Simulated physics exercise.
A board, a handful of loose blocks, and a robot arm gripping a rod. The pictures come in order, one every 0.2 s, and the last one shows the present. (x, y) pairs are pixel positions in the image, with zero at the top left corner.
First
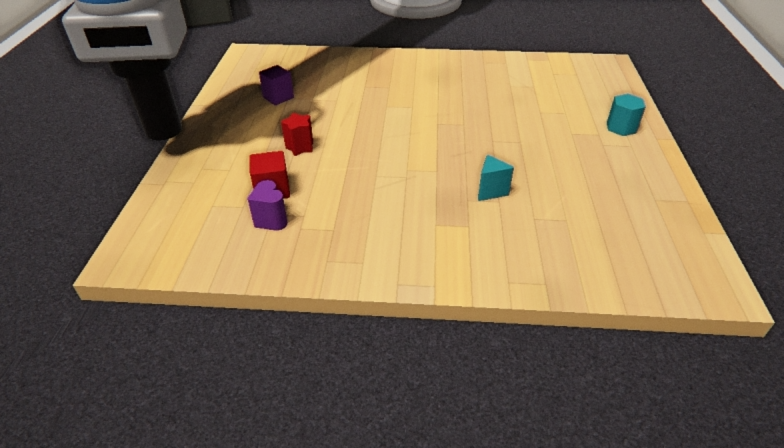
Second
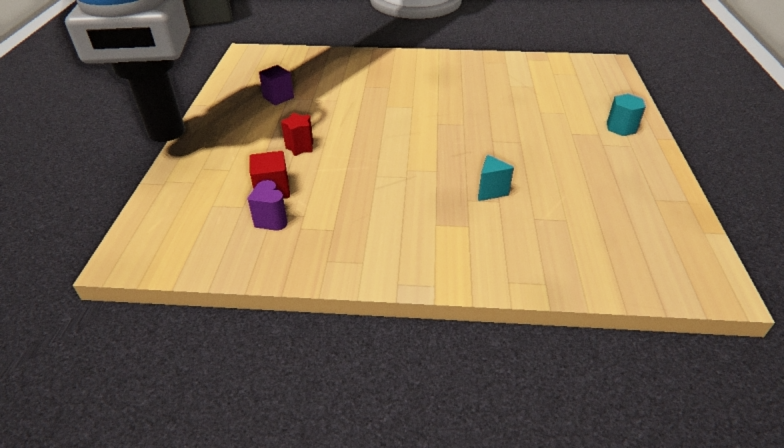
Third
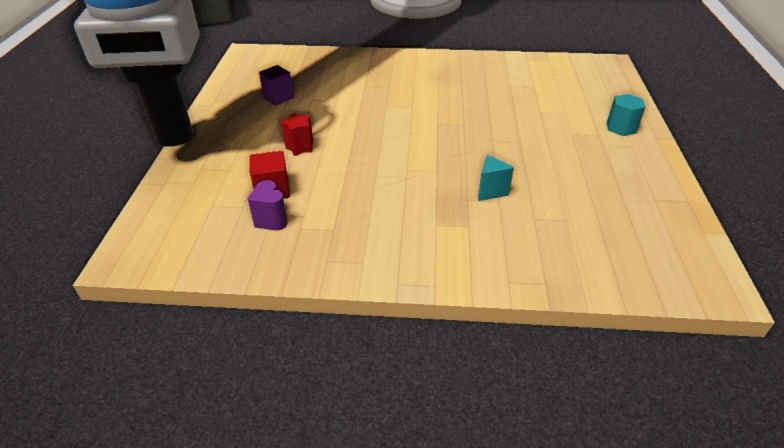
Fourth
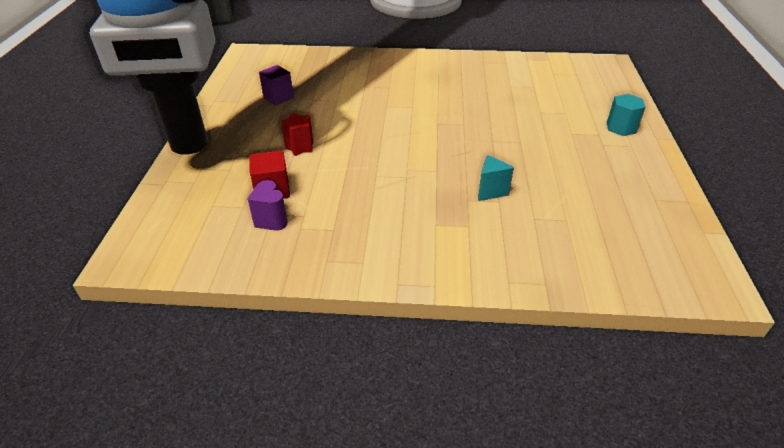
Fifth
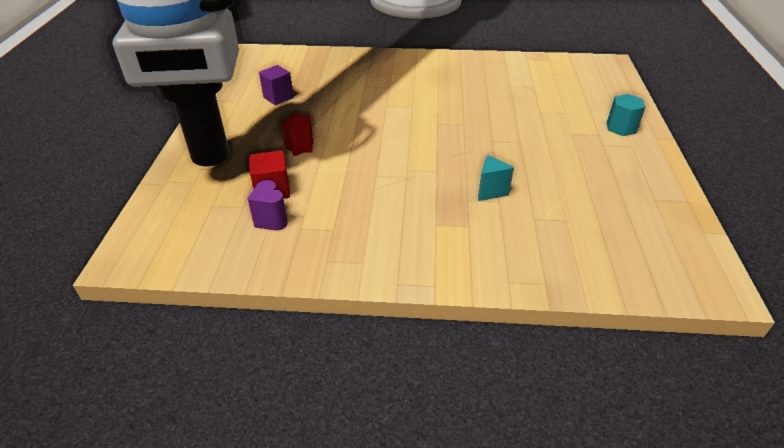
The robot arm moves its dark rod right and slightly nearer beside the still blocks.
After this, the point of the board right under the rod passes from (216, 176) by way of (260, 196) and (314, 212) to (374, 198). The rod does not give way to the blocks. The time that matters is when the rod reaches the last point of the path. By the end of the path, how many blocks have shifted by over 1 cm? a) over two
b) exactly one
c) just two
c.
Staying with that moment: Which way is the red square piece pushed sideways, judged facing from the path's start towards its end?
It slides leftward.
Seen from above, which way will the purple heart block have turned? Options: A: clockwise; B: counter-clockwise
I'll go with A - clockwise.
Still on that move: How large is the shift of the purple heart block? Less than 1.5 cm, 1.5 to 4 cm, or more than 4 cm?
Answer: 1.5 to 4 cm.
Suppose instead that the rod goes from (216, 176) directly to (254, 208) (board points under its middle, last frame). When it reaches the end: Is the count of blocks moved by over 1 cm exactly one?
Yes.
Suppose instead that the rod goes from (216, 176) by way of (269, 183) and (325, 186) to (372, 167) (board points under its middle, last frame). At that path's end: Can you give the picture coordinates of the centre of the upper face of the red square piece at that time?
Roughly at (321, 181).
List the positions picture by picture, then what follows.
The first frame shows rod tip (164, 131); block tops, purple heart block (266, 192); red square piece (267, 162); red star (297, 120).
The second frame shows rod (167, 132); blocks unchanged.
The third frame shows rod (175, 137); blocks unchanged.
The fourth frame shows rod (190, 145); blocks unchanged.
The fifth frame shows rod (211, 156); purple heart block (266, 192); red square piece (267, 162); red star (297, 120).
On the path given first. One third of the way, rod (257, 176); red square piece (294, 166).
Two thirds of the way, rod (312, 191); purple heart block (283, 204), turned 85° clockwise; red square piece (342, 167), turned 45° anticlockwise.
At the end, rod (374, 177); purple heart block (283, 204), turned 85° clockwise; red square piece (383, 148), turned 75° anticlockwise; red star in place.
